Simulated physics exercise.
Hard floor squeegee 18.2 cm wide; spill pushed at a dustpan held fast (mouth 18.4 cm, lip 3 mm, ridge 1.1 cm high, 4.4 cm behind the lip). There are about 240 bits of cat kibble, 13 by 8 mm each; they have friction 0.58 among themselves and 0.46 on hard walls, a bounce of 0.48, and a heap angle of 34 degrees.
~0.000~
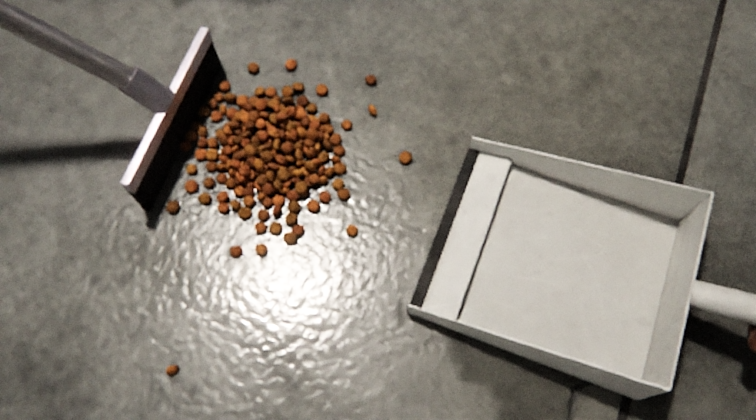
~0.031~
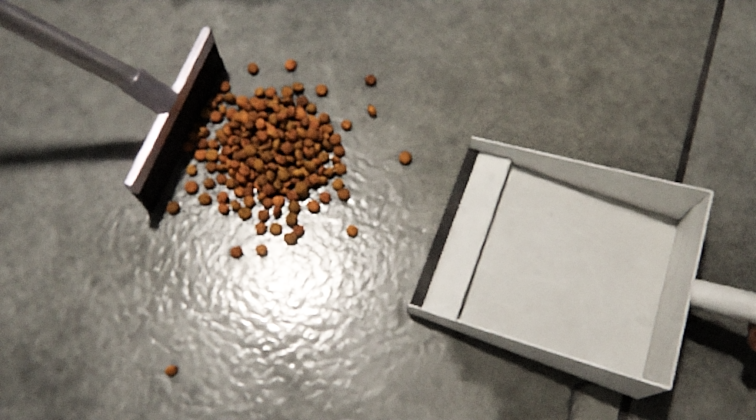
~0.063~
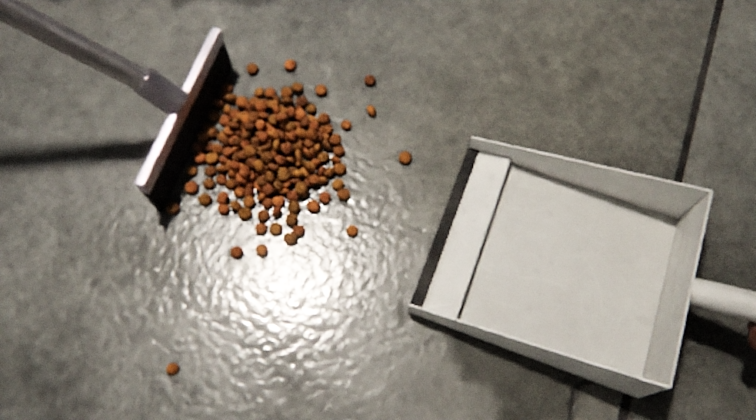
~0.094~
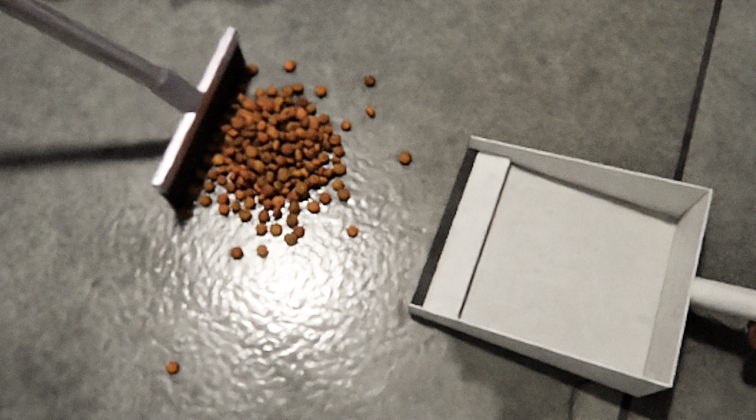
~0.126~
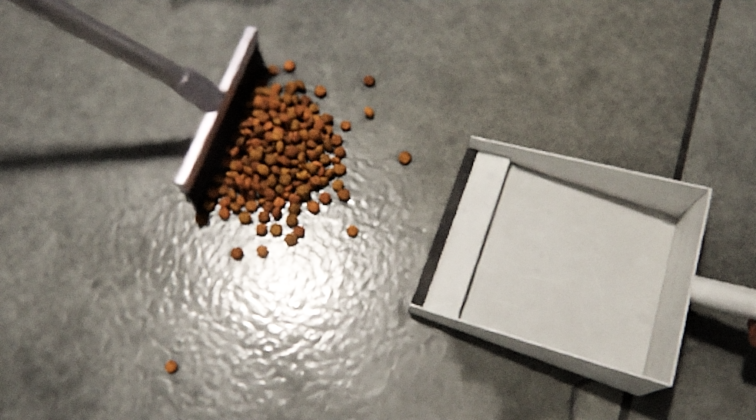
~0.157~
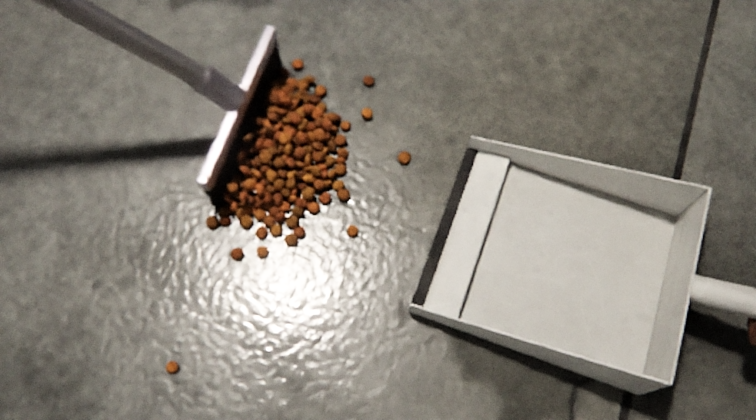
A white dustpan with a dark front lip rests on the right of a grey tiled floor, seen from above at an angle by a still camera. A heap of orange-brown kibble lies left of centre, with stray pieces around it and a grey-handled squeegee at upper left. The squeegee slides rightward into the heap, bunching the nearest pieces together, while the dustpan stays still.
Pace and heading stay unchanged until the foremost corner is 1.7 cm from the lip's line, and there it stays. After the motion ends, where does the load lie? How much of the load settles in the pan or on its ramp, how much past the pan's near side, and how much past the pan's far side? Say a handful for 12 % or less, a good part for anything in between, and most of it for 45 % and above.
I would say pan: A good part; near side: A handful; far side: A good part.
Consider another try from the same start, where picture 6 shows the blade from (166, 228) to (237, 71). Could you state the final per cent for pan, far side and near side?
Per cent by place - pan 15, far side 5, near side 20.
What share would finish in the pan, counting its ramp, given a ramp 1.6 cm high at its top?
Then around 20 percent, ramp counted.
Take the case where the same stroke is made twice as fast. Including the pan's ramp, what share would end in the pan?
Share: Close to 30 %.
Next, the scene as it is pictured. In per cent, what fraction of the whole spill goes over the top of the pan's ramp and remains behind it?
It comes to some 5 per cent.
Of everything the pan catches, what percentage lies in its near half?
Close to 0 %.
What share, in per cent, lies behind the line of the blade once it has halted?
My guess is close to 30 per cent.
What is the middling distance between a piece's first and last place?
The figure is about 20 cm.
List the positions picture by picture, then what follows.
Blade from (130, 186) to (206, 37), moved 0.0 cm, 0 of the pieces shifted so far; middle of the pieces at (270, 154); pan at (567, 272), in the first frame.
Blade from (134, 187) to (209, 38), moved 0.3 cm, 0 of the pieces shifted so far; middle of the pieces at (270, 154), in the second frame.
Blade from (144, 187) to (218, 38), moved 1.3 cm, 13 of the pieces shifted so far; middle of the pieces at (270, 154), in the third frame.
Blade from (162, 186) to (233, 37), moved 2.9 cm, 65 of the pieces shifted so far; middle of the pieces at (277, 147), in the fourth frame.
Blade from (184, 186) to (253, 37), moved 4.9 cm, 179 of the pieces shifted so far; middle of the pieces at (282, 148), in the fifth frame.
Blade from (206, 185) to (272, 36), moved 6.9 cm, 224 of the pieces shifted so far; middle of the pieces at (288, 150); pan at (567, 269). Its pace works out near 0.65 m/s, heading 25 degrees away from the viewer's side, in the sixth frame.
After 0.33 s, middle of the blade 12 cm from the lip; 0 % over the lip, far side 20 %, near side 0 %.
Then, at 0.45 s, middle of the blade 5 cm from the lip; 0 % over the lip, far side 35 %, near side 0 %.
After 0.69 s, middle of the blade 2 cm from the lip; 20 % over the lip, far side 40 %, near side 0 %.
By 1.2 s all is still; pan 20 %, near side 0 %, far side 40 %, in front of the lip or behind the blade 40 %.
